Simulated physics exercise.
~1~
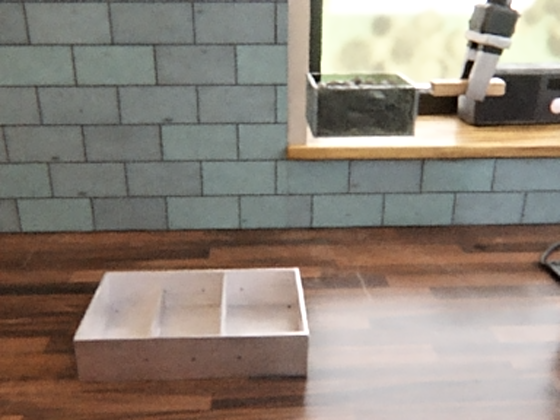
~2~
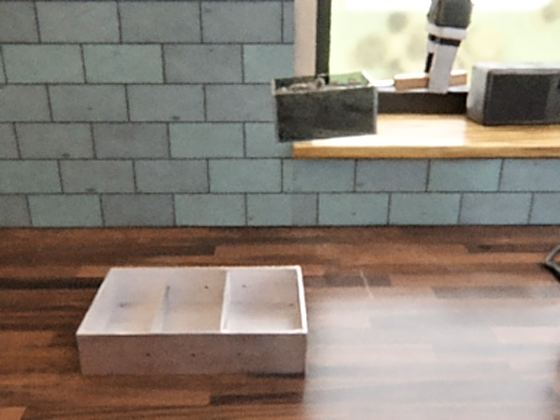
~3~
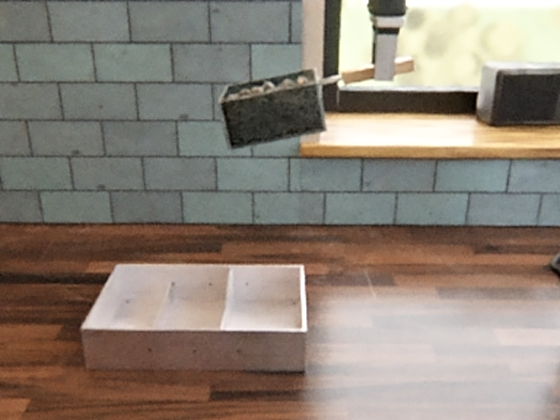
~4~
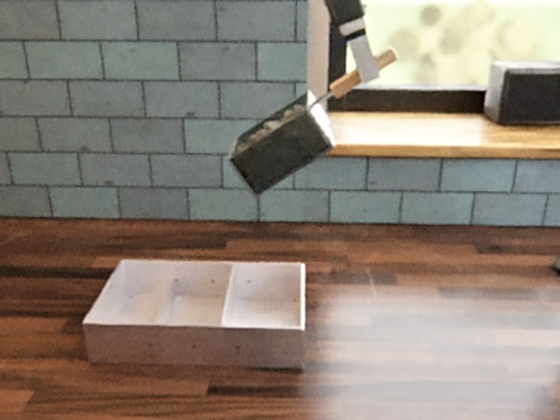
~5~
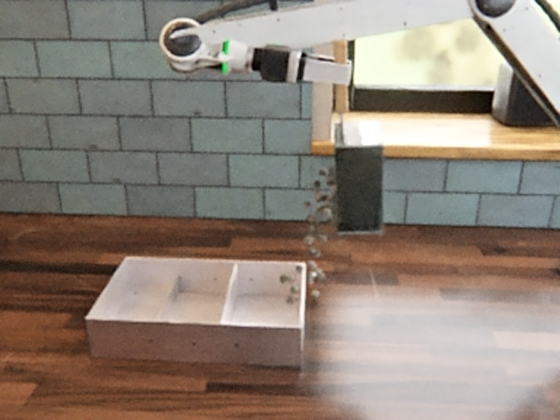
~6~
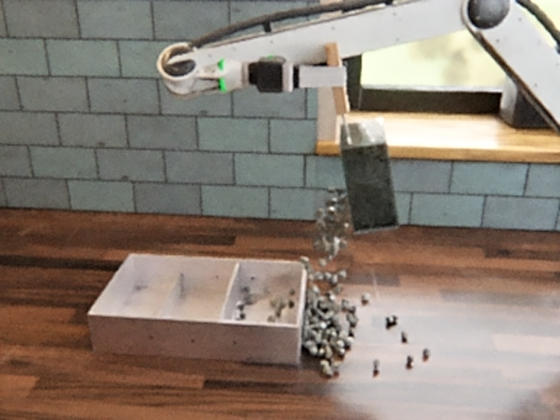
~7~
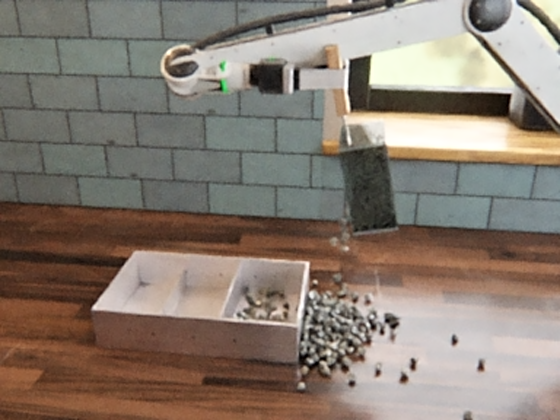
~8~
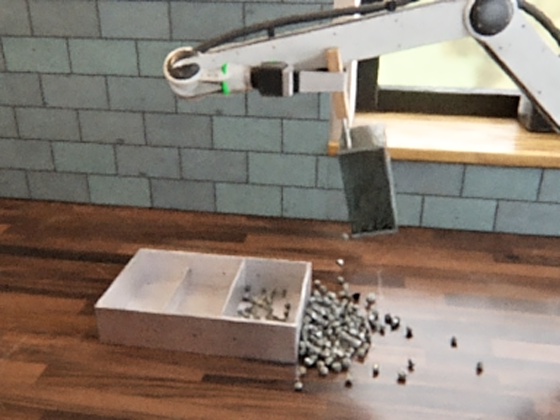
On a wooden worktop, a robot arm tipping a dark box of small pebbles, some landing in a white divided crate, many spilling beside it.
